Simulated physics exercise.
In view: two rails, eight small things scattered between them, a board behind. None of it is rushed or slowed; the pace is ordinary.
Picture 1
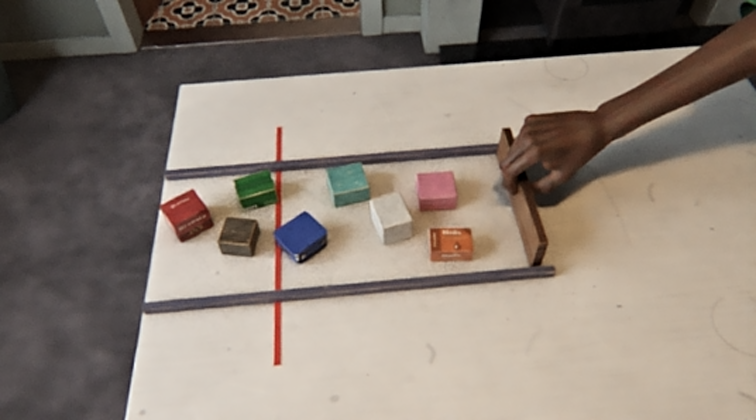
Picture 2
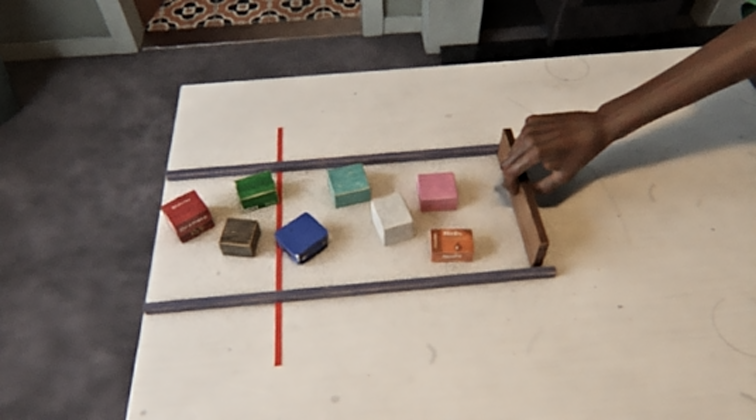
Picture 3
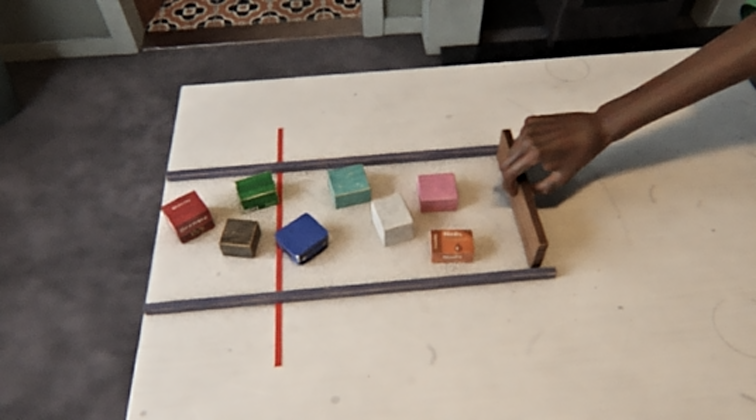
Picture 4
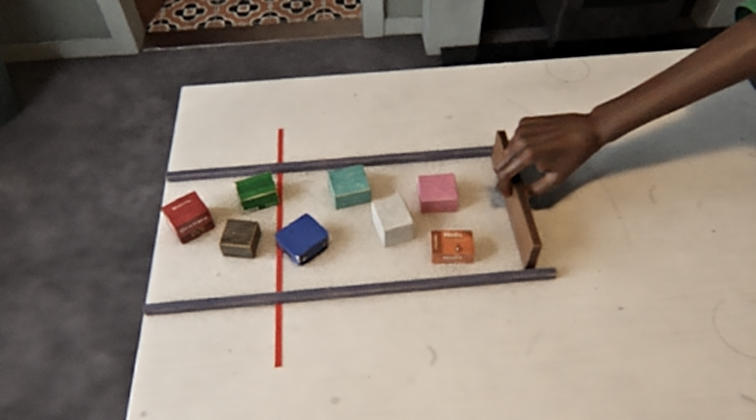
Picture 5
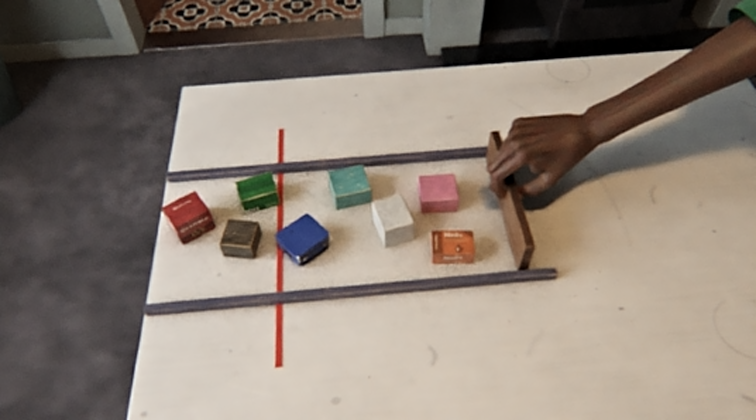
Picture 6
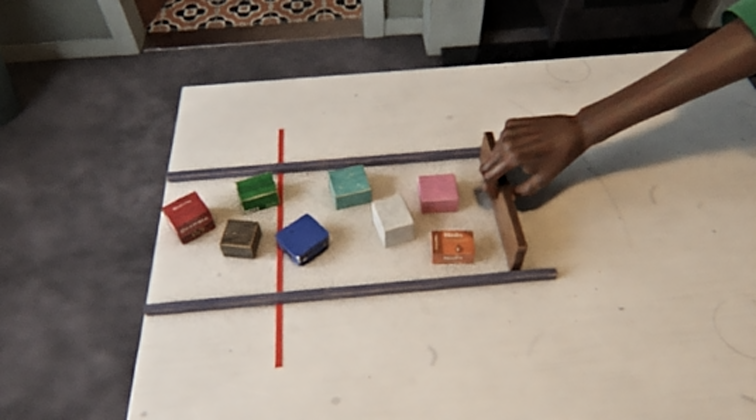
A hand gripped a wooden board at the right end of two rails and slid it slightly left, while the eight small colourful blocks scattered between the rails, near a red line, stayed put.
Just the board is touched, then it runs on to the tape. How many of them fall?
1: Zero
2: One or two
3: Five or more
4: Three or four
1, zero.
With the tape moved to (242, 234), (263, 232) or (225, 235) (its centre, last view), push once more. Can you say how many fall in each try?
The three tries give 2, 0 and 2.
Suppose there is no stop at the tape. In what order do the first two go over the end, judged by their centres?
In order: The red box, the green box.
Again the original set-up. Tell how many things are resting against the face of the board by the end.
It's 3 of them.
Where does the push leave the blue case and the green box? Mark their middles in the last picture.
In the last picture the first middle sits at (217, 265) and the other at (183, 201).
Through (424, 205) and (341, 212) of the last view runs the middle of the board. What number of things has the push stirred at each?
The number moved is 3 and then 6.
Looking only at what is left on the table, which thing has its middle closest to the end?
That's the red box, it ends up nearest.
Early on, none off yet; red box at rest near (189, 218); black block at rest near (241, 239); green box at rest near (258, 193).
A while later, none off yet; red box moving near (179, 222); black block travelled a little near (226, 237); green box travelled about its own width near (212, 198).
Finally, the number that fall off is zero.
